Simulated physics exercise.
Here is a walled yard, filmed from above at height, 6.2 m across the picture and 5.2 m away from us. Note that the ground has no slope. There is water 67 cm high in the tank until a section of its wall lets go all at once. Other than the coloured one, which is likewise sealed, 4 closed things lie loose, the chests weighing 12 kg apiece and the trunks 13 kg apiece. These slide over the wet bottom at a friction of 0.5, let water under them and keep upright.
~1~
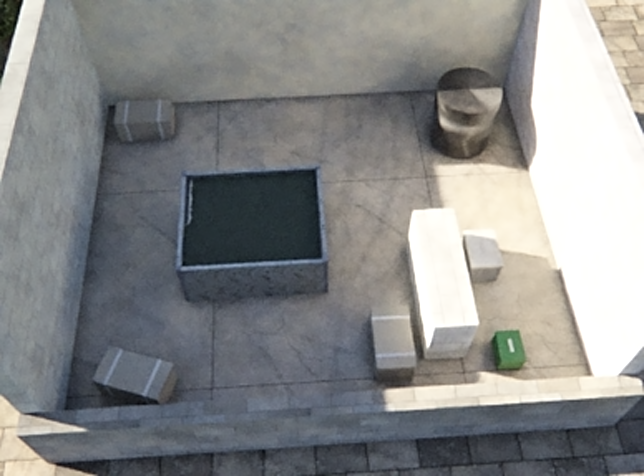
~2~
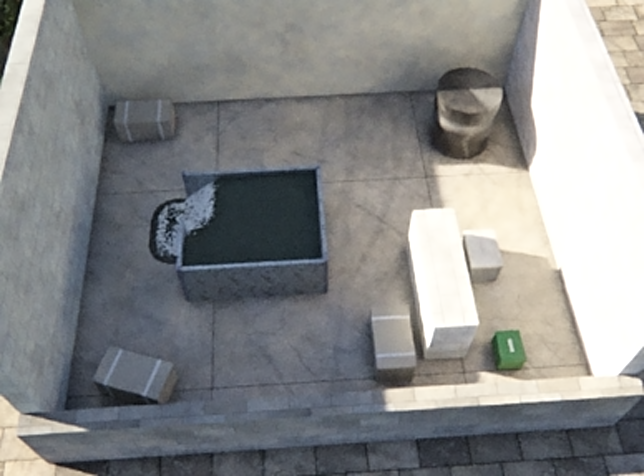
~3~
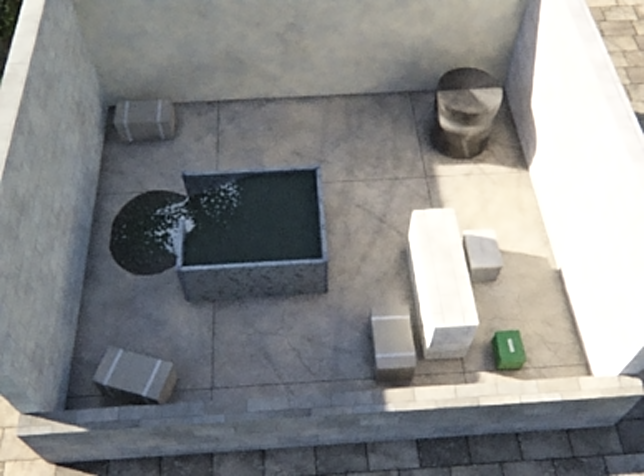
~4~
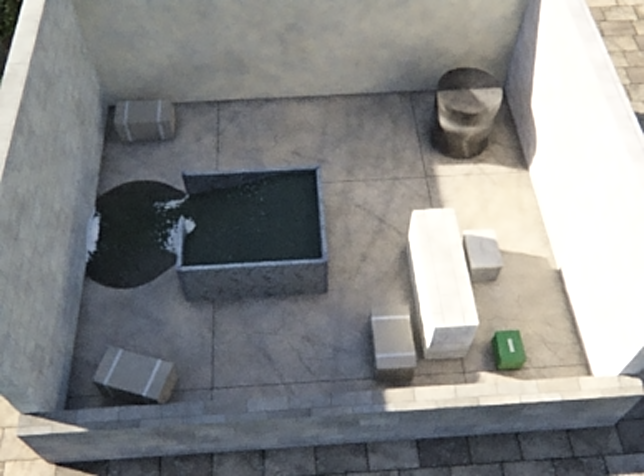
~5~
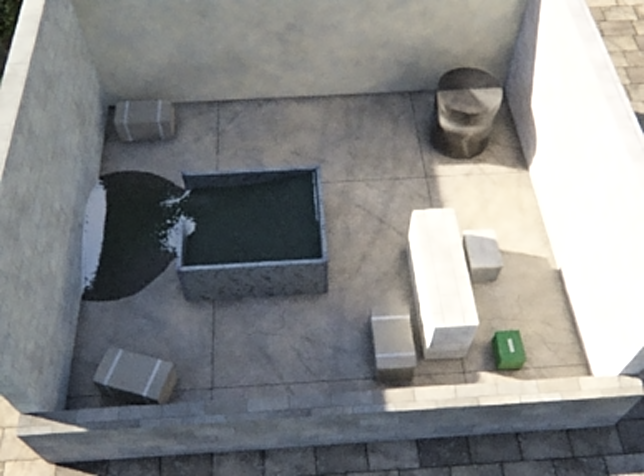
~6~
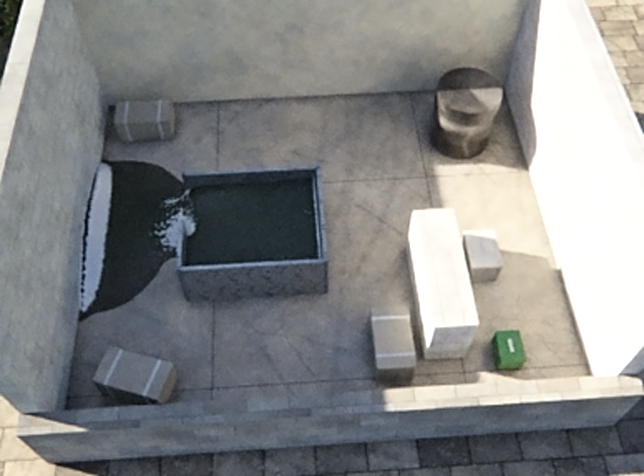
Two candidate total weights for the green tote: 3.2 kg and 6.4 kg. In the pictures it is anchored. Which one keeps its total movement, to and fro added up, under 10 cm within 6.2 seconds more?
Ballast needed: The greater.
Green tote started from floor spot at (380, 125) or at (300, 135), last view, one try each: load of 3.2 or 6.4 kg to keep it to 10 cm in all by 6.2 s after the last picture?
One by one: No mass suffices; no mass suffices.
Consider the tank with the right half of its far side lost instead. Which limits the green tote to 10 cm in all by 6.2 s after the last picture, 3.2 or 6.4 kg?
Note: No mass sufficient.
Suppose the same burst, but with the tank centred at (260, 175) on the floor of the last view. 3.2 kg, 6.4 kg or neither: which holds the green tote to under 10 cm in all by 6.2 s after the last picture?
In that case, simply put, the heavier one is needed.
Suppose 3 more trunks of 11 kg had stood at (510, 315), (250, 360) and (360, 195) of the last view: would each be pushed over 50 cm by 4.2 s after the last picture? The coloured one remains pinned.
In that order: Short of it, past it, short of it.
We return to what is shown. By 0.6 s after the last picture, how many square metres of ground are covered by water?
Roughly 7.0 m2.
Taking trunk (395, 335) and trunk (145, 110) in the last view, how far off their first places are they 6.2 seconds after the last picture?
Net distance: First 20 cm, second 500 cm.
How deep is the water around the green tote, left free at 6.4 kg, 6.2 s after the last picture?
Something like 3 centimetres.
Then, 0.6 s after the last picture the green tote would be 0 cm from its start with 3.2 kg and 0 cm from its start with 6.4 kg; 0 cm of water round it then.
Then, 2.3 s after the last picture the green tote would be 0 cm from its start with 3.2 kg and 0 cm from its start with 6.4 kg; 0 cm of water round it then.
Then, 4.2 s after the last picture the green tote would be 0 cm from its start with 3.2 kg and 0 cm from its start with 6.4 kg; 2 cm of water round it then.
Then, 6.2 s after the last picture the green tote would be 56 cm from its start with 3.2 kg and 0 cm from its start with 6.4 kg; 3 cm of water round it then.
